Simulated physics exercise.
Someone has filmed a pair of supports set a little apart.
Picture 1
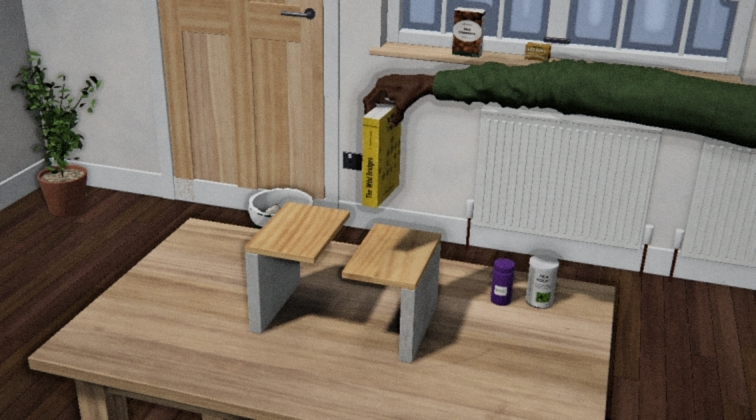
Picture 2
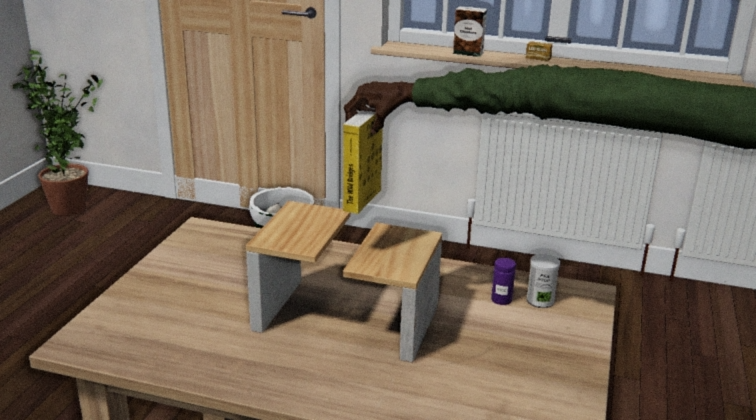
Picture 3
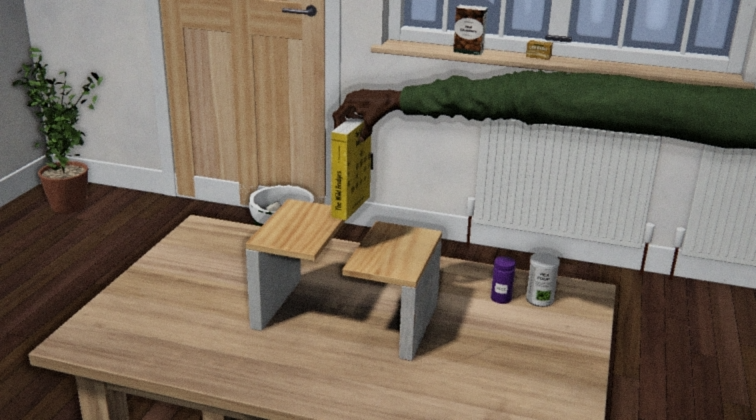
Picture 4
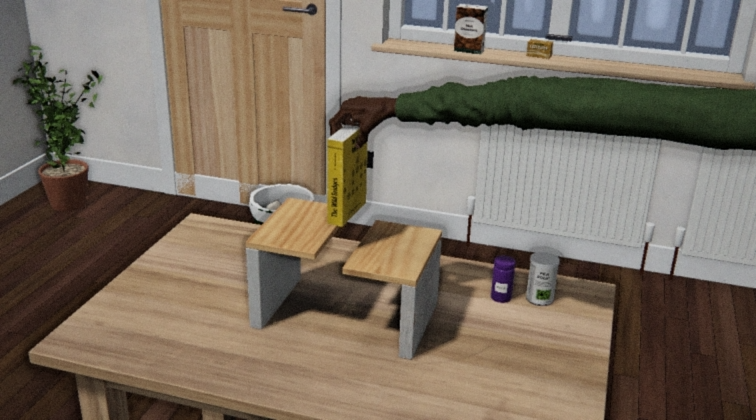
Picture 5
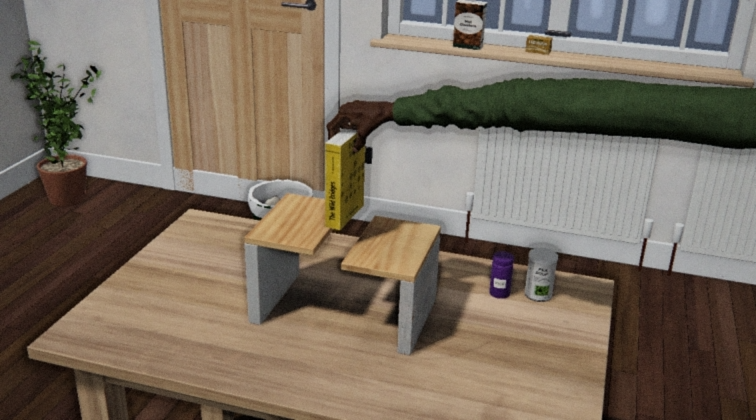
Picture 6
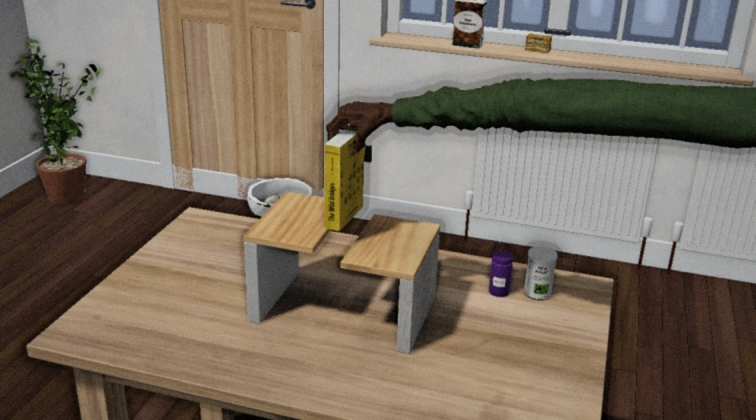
A hand in a green sleeve held a yellow book upright, moved it left and slightly down over the gap between two wooden-topped supports on a table, then kept it nearly still there.
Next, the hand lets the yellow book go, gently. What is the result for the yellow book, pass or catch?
Result: Pass.
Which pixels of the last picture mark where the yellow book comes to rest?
End point in the final view: About (344, 274).
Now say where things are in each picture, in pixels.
Being brought over the gap; yellow book (382, 153); white tin (542, 282), in the first picture.
Being brought over the gap; yellow book (363, 159); white tin (543, 281), in the second picture.
Being brought over the gap; yellow book (352, 166); white tin (542, 280), in the third picture.
Being brought over the gap; yellow book (348, 173); white tin (542, 279), in the fourth picture.
Being brought over the gap; yellow book (346, 176); white tin (541, 275), in the fifth picture.
Poised above the slot; yellow book (345, 177); white tin (540, 273), in the sixth picture.
Then, 0.20 s on from there, yellow book shifted about its own width near (344, 217).
Then, 0.30 s on from there, yellow book shifted well along near (344, 272).
In the end, moved from the start, yellow book; the other 2 unmoved. At the end, from the last picture's camera, yellow book near (344, 274). The book goes down the gap.
